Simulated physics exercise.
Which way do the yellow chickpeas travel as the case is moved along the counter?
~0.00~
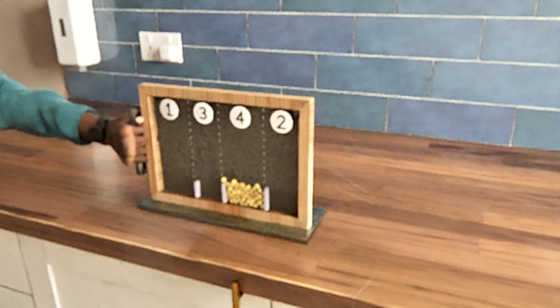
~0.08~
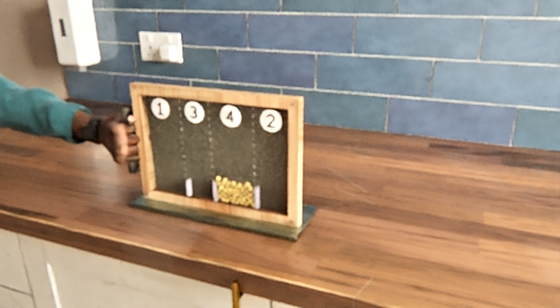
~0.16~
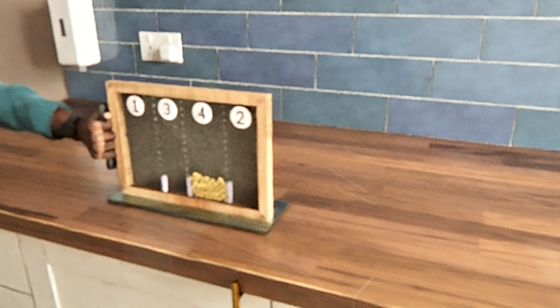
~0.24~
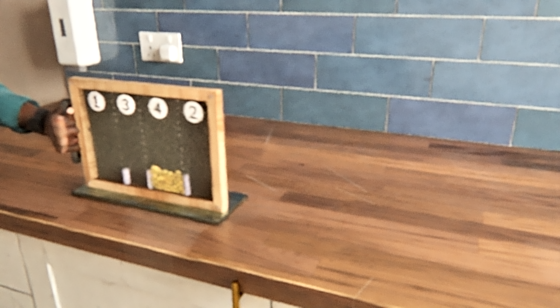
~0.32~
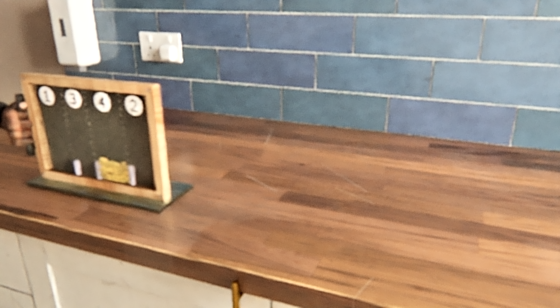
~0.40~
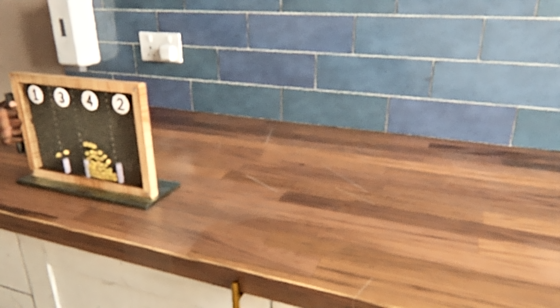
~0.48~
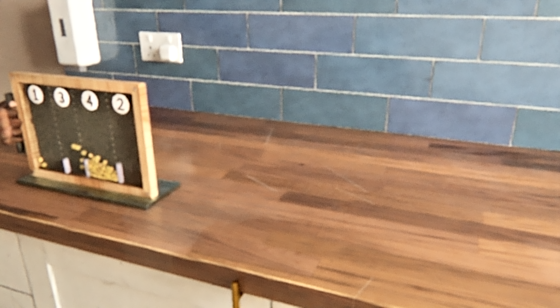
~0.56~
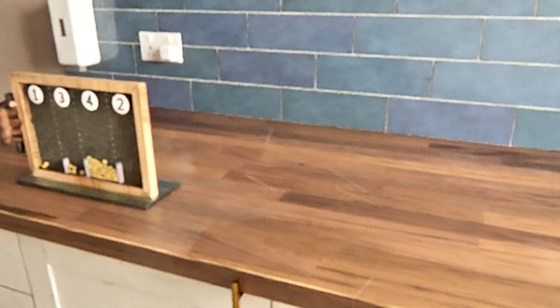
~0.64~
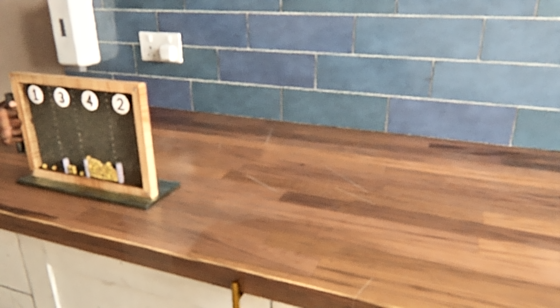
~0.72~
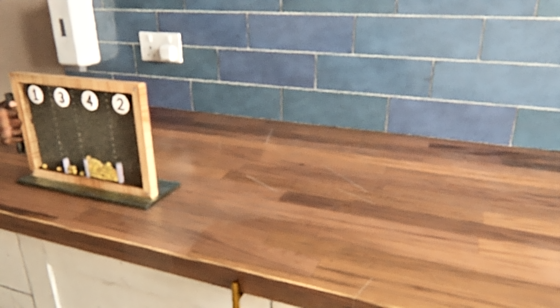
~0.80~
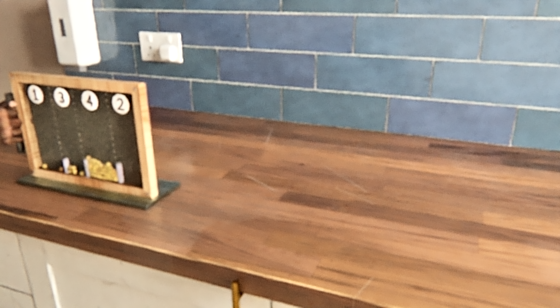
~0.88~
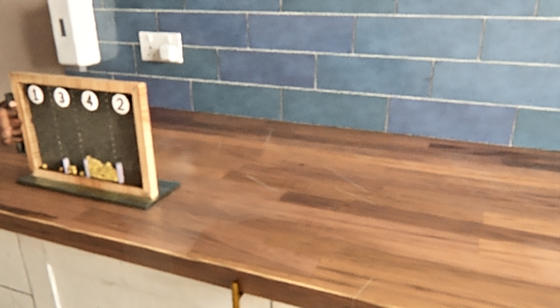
They travel to the left together with the case, and some of them scatter further left inside it as it stops.
